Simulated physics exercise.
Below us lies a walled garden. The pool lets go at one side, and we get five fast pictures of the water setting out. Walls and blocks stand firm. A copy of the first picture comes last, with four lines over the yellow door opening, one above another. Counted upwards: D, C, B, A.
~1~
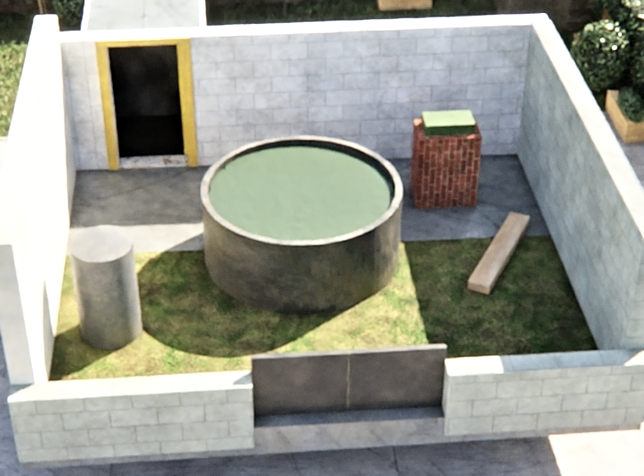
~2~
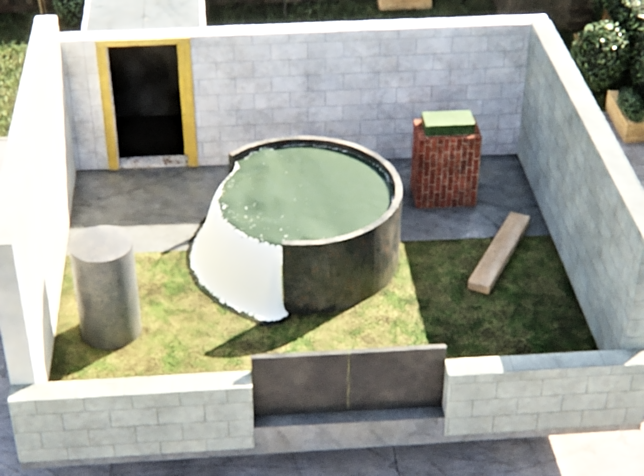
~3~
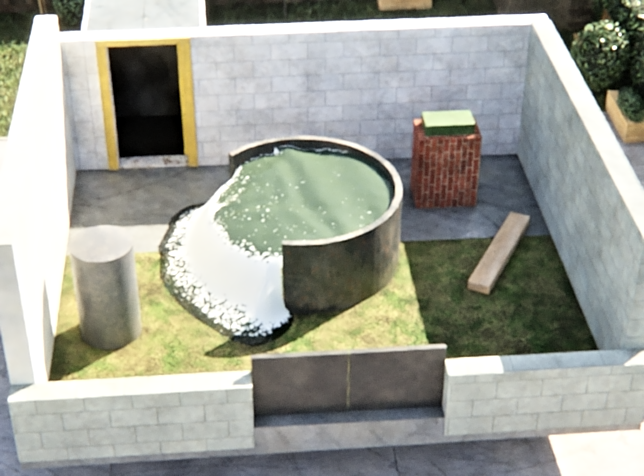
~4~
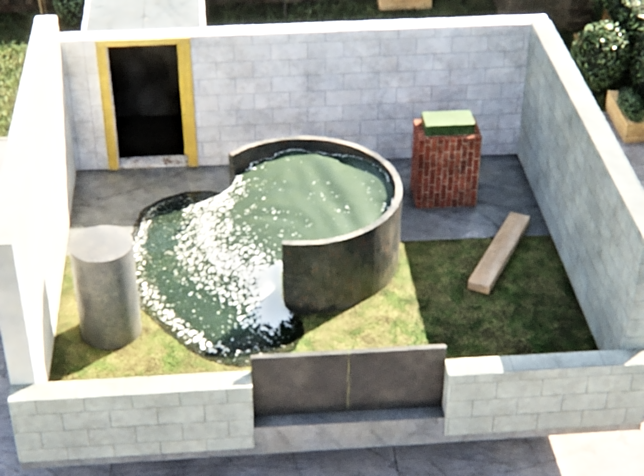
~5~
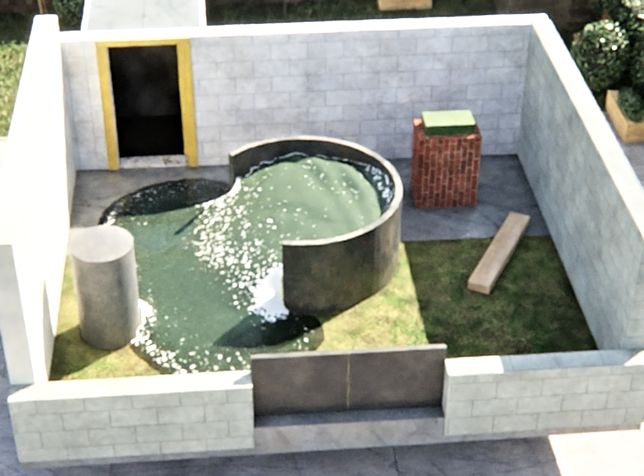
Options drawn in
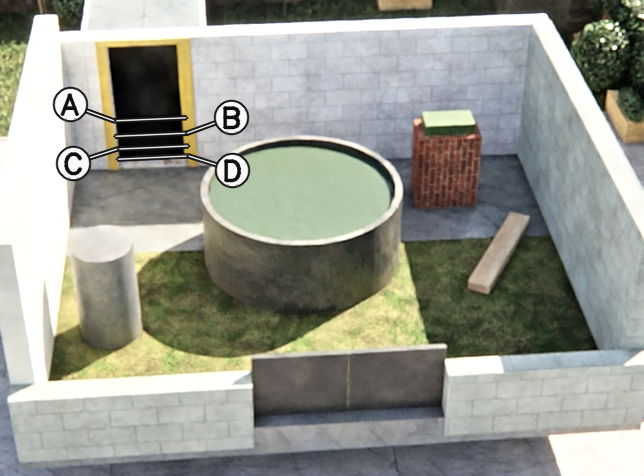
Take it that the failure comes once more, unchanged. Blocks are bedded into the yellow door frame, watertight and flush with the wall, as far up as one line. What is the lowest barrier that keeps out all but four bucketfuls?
It is C.
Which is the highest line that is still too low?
D.
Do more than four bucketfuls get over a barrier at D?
Yes, it does.
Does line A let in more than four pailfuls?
No, not at all.
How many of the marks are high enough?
Three.
On the marked copy, A at (150, 119); B at (151, 134); C at (152, 147); D at (153, 157); from the bottom up D, C, B, A.
Choosing A, nothing gets over.
Choosing B, nothing gets over.
Choosing C, a splash gets over, under a bucket.
Choosing D, about 12 bucketfuls get in.
